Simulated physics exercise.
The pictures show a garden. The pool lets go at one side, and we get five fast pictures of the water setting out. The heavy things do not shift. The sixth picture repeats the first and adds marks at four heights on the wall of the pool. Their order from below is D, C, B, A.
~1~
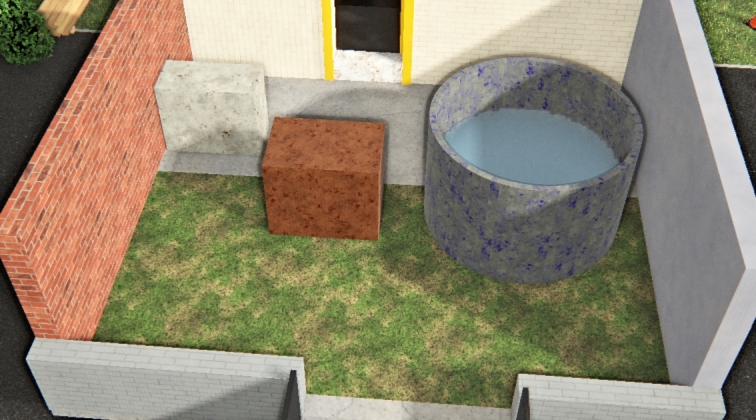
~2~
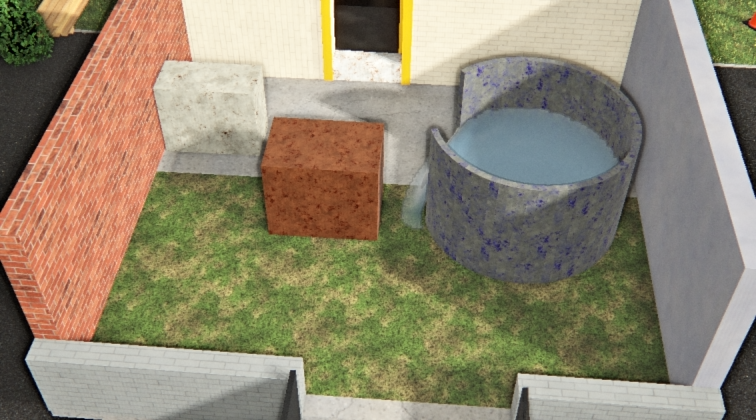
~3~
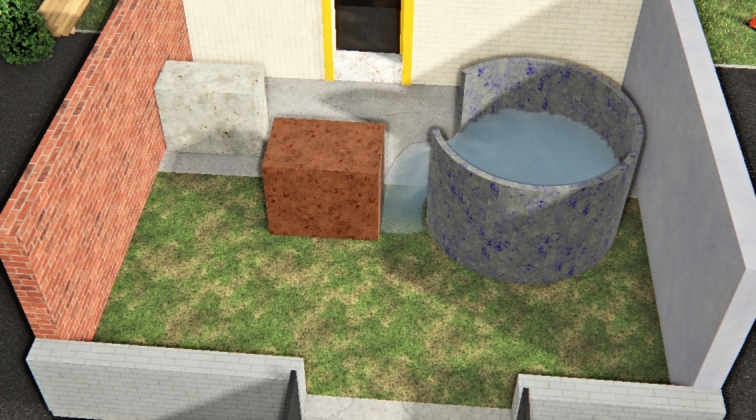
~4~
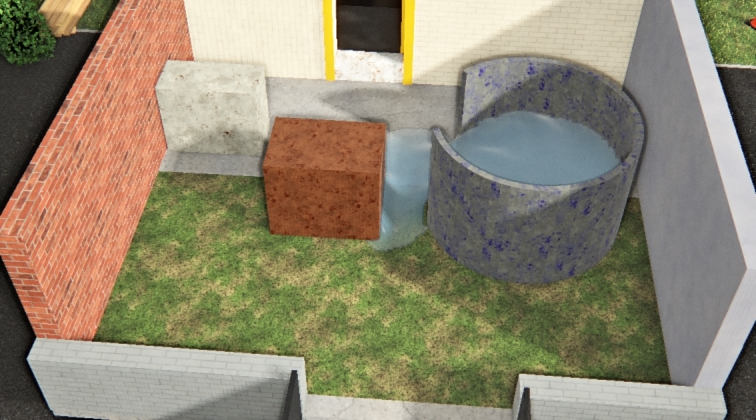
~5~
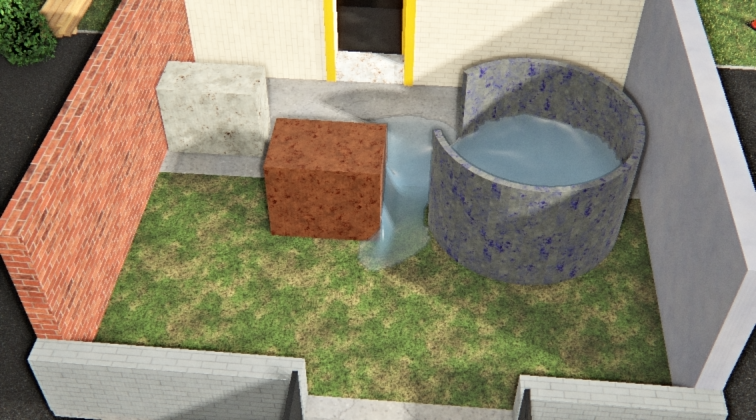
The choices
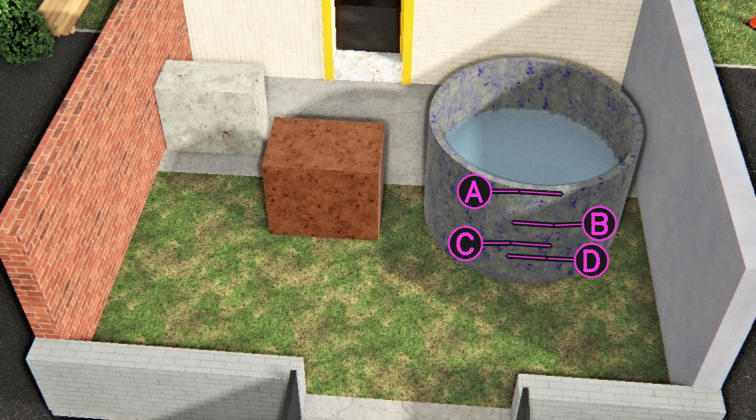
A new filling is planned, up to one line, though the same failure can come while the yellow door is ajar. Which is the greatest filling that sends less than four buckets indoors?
The limit is B.
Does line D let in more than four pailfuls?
No.
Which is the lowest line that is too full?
The answer is A.
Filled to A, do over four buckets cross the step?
Yes, it does.
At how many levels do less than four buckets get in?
Three of them.
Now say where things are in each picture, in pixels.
The first frame shows water in the pool at rest, its middle at (527, 165); foot of the yellow doorway at (368, 81); open gate at (410, 362).
In the second frame, 1 % of the ground under water, visible out to (414, 222).
In the third frame, 4 % of the ground under water, visible out to (387, 225).
In the fourth frame, 6 % of the ground under water, visible out to (380, 244).
In the fifth frame, 10 % of the ground under water, visible out to (385, 262).
In magenta, A at (539, 192); B at (533, 223); C at (530, 244); D at (527, 257); from the bottom up D, C, B, A.
Choosing A, about 14 bucketfuls get in.
Choosing B, a bucket or two gets in.
Choosing C, nothing gets over.
Choosing D, nothing gets over.
